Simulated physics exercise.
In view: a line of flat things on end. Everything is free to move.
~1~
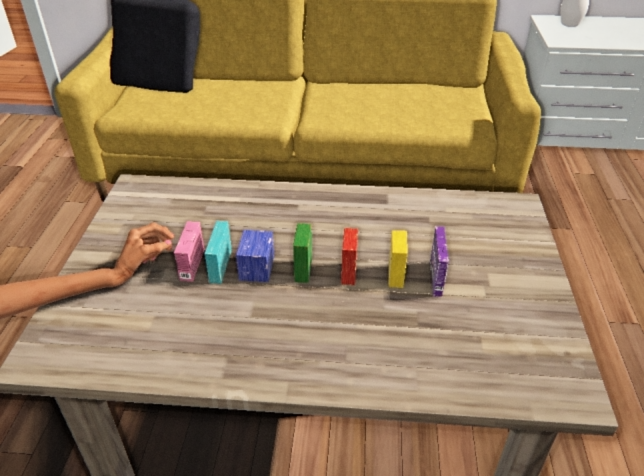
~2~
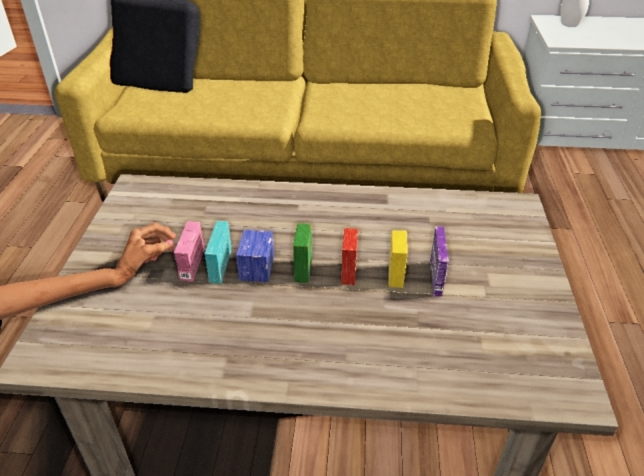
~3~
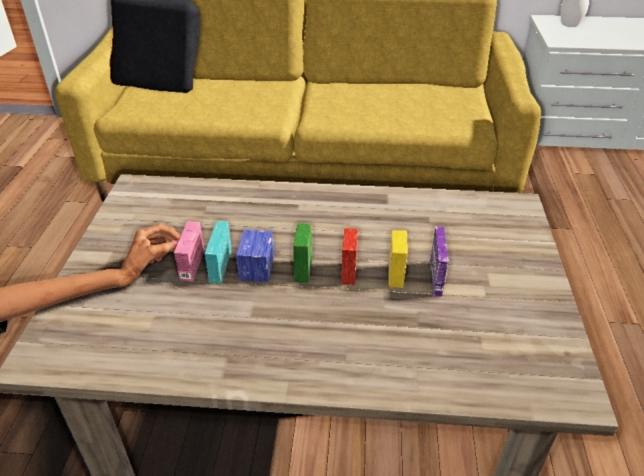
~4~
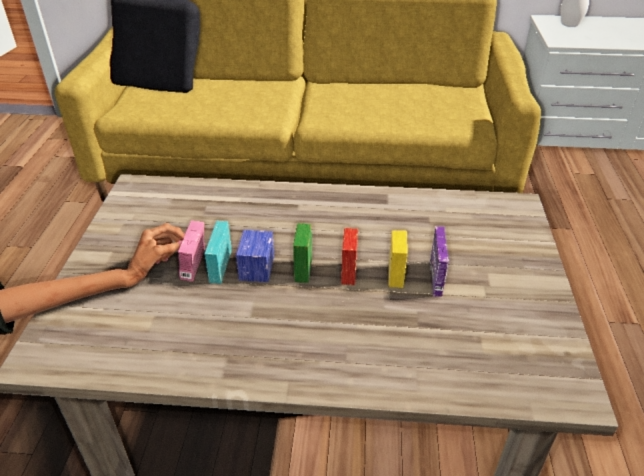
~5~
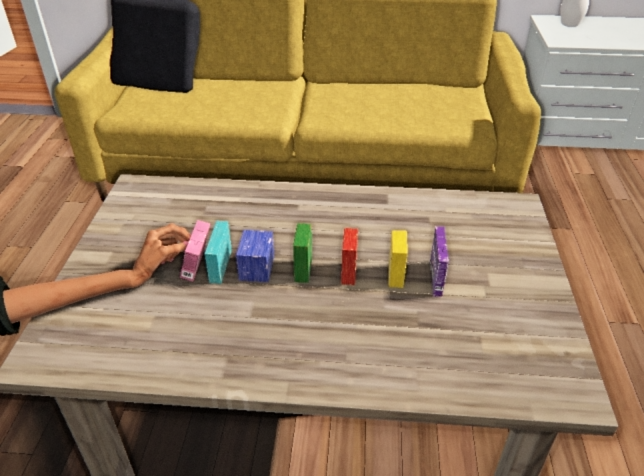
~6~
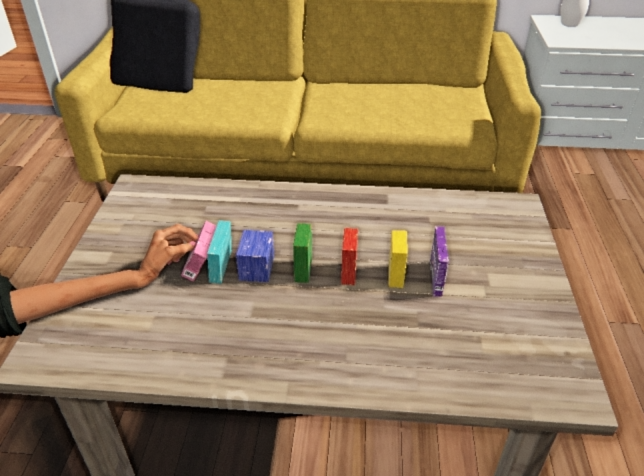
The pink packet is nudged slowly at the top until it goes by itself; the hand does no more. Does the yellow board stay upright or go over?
The yellow board keeps standing.
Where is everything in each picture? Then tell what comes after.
The first picture shows yellow board (398, 259); blue block (256, 256).
The second picture shows turquoise block (219, 252); green board (303, 253).
The third picture shows blue block (256, 256); red block (349, 257).
The fourth picture shows pink packet 6° over; turquoise block (219, 252); green board (303, 253).
The fifth picture shows pink packet 16° over; blue block (256, 256); red block (349, 257).
The sixth picture shows pink packet 29° over; yellow board (398, 259); turquoise block (220, 252) tilted by 4°.
Then, 0.10 s later than the last frame, pink packet 38° over; turquoise block tilted by 14°.
Then, 0.40 s later than the last frame, pink packet 46° over; turquoise block tilted by 25°.
When it is over, left askew, turquoise block; the other 4 as before. End places, in pixels of the last picture, yellow board near (398, 259).
